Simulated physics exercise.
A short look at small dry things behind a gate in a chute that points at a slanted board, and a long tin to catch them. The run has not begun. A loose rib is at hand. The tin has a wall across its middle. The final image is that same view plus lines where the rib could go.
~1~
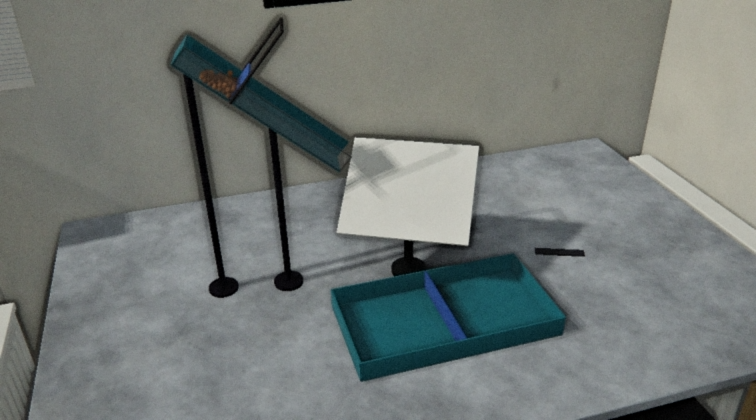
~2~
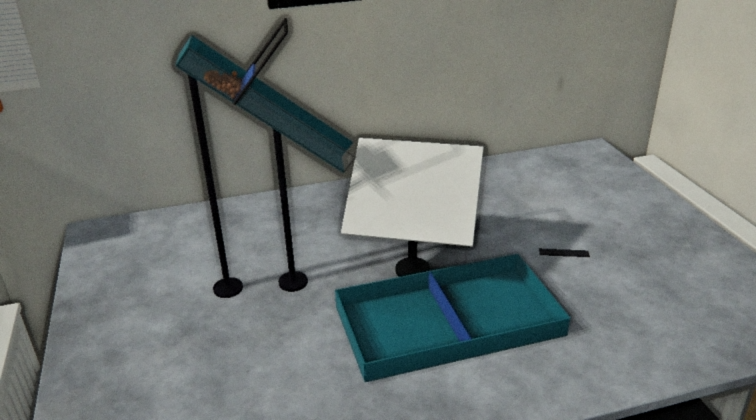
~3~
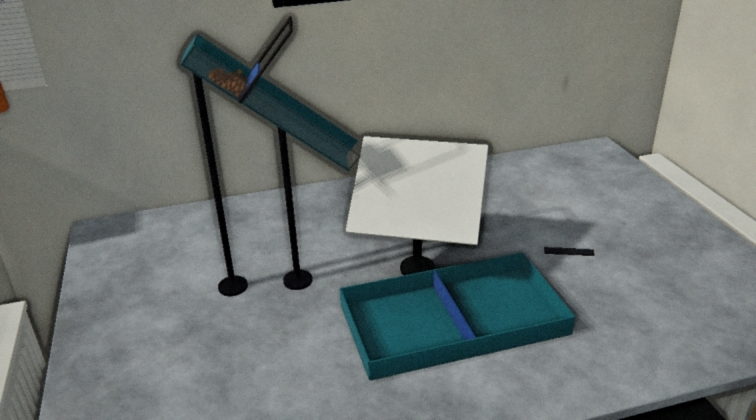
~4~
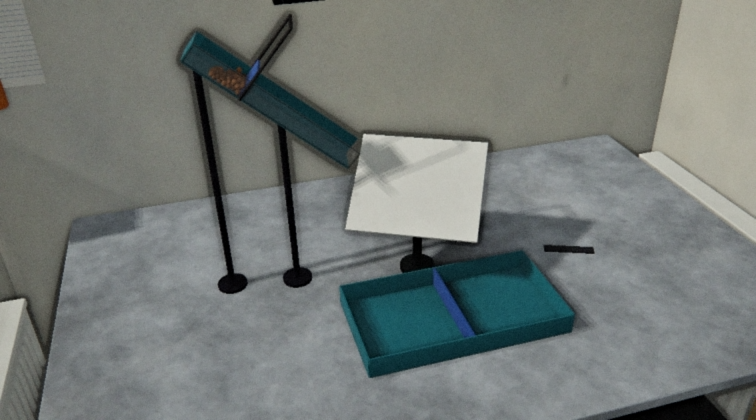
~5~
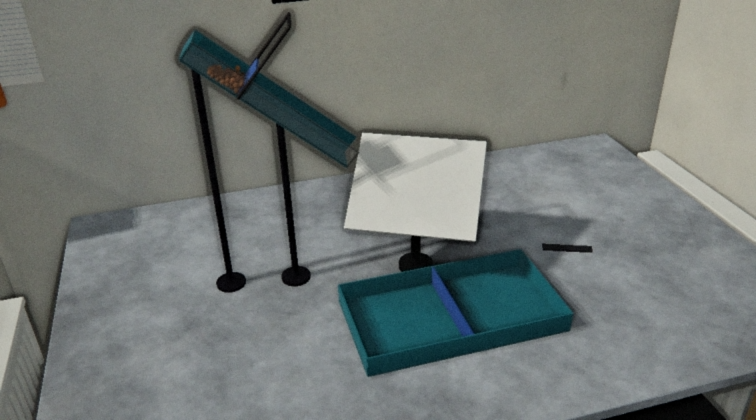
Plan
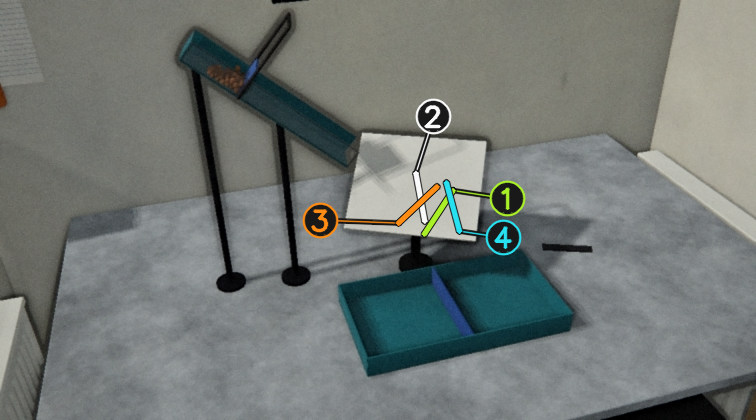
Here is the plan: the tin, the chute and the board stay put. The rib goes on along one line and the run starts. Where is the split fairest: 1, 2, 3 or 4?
Line 4.
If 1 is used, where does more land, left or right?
More lands on the left.
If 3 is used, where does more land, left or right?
Left.
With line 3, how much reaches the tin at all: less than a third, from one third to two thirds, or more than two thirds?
It is more than two thirds.
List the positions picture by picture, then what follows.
Load behind the gate near (224, 81), cereal balls; lip of the chute near (338, 164), sloping fairly steeply, in the first picture.
Middle of the board near (413, 189), tilted fairly steeply; middle of its low edge near (406, 239); of its high edge near (420, 142), in the second picture.
Front corners of the tin near (369, 362) and (575, 317); front end of its middle wall near (476, 339); gate still shut near (256, 72), in the third picture.
Middle of the load near (233, 77); lip near (347, 161), in the fourth picture.
Middle of the load near (232, 76); lip near (346, 159), in the fifth picture.
On the marked copy, line 1 from (452, 190) to (424, 234); line 2 from (415, 173) to (424, 221); line 3 from (437, 186) to (398, 223); line 4 from (446, 182) to (459, 231).
Choosing 1, of what is caught, all but a few in the left half, a small share in the right.
Choosing 2, of what is caught, all but a few in the left half, a small share in the right.
Choosing 3, of what is caught, all but a few in the left half, a small share in the right.
Choosing 4, of what is caught, close to half in the left half, close to half in the right.
